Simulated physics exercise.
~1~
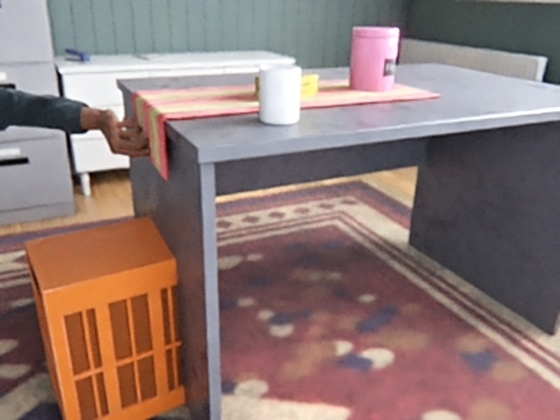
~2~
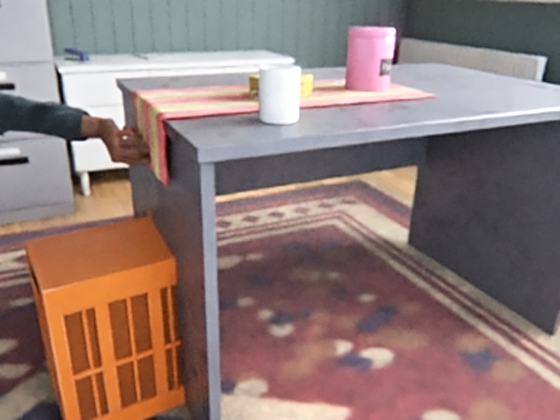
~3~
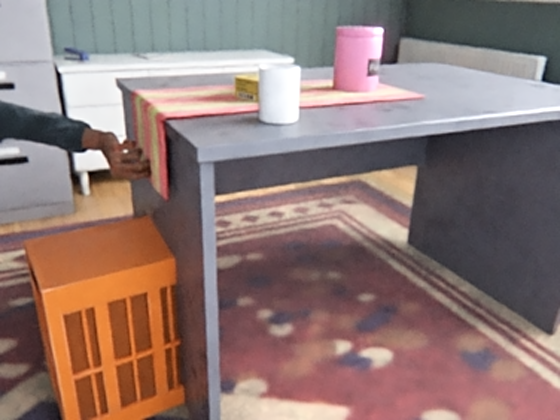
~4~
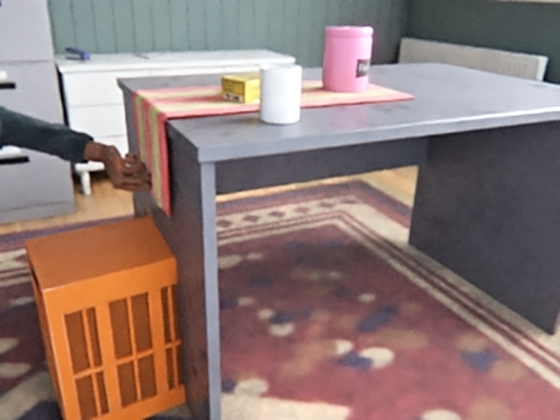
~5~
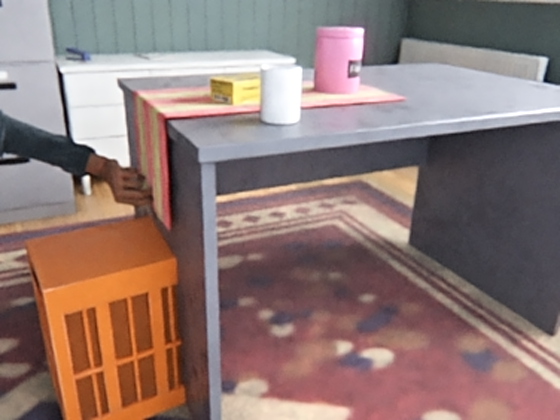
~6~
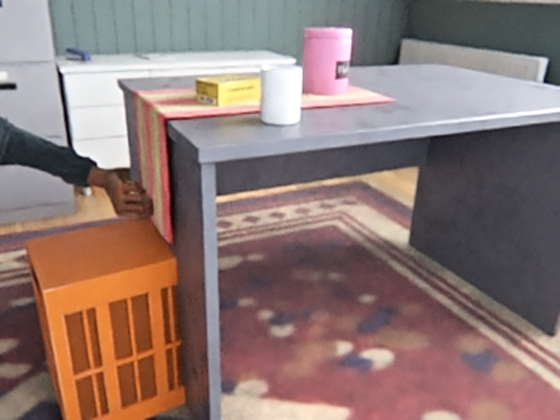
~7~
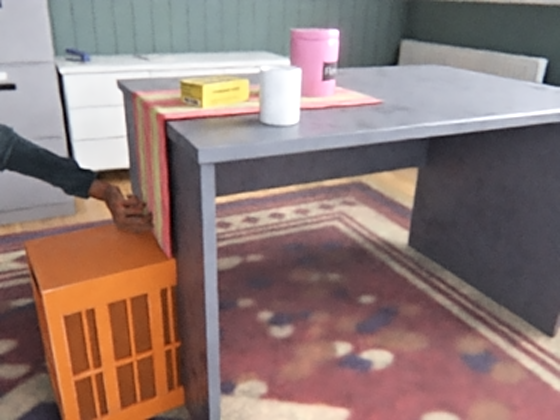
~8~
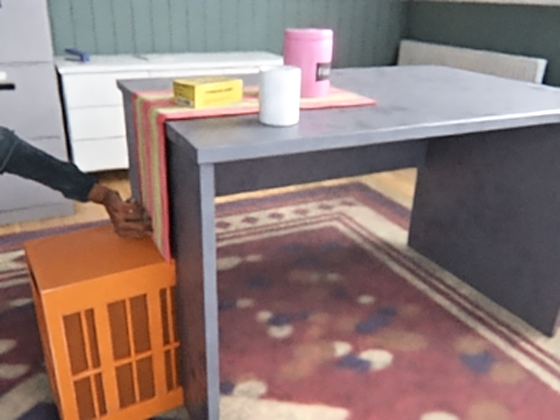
A red striped cloth was slowly drawn down over the left end of a grey table by a hand, carrying a yellow packet and a pink canister leftward, while a white mug stayed put and everything remained on the tabletop above the orange crate.
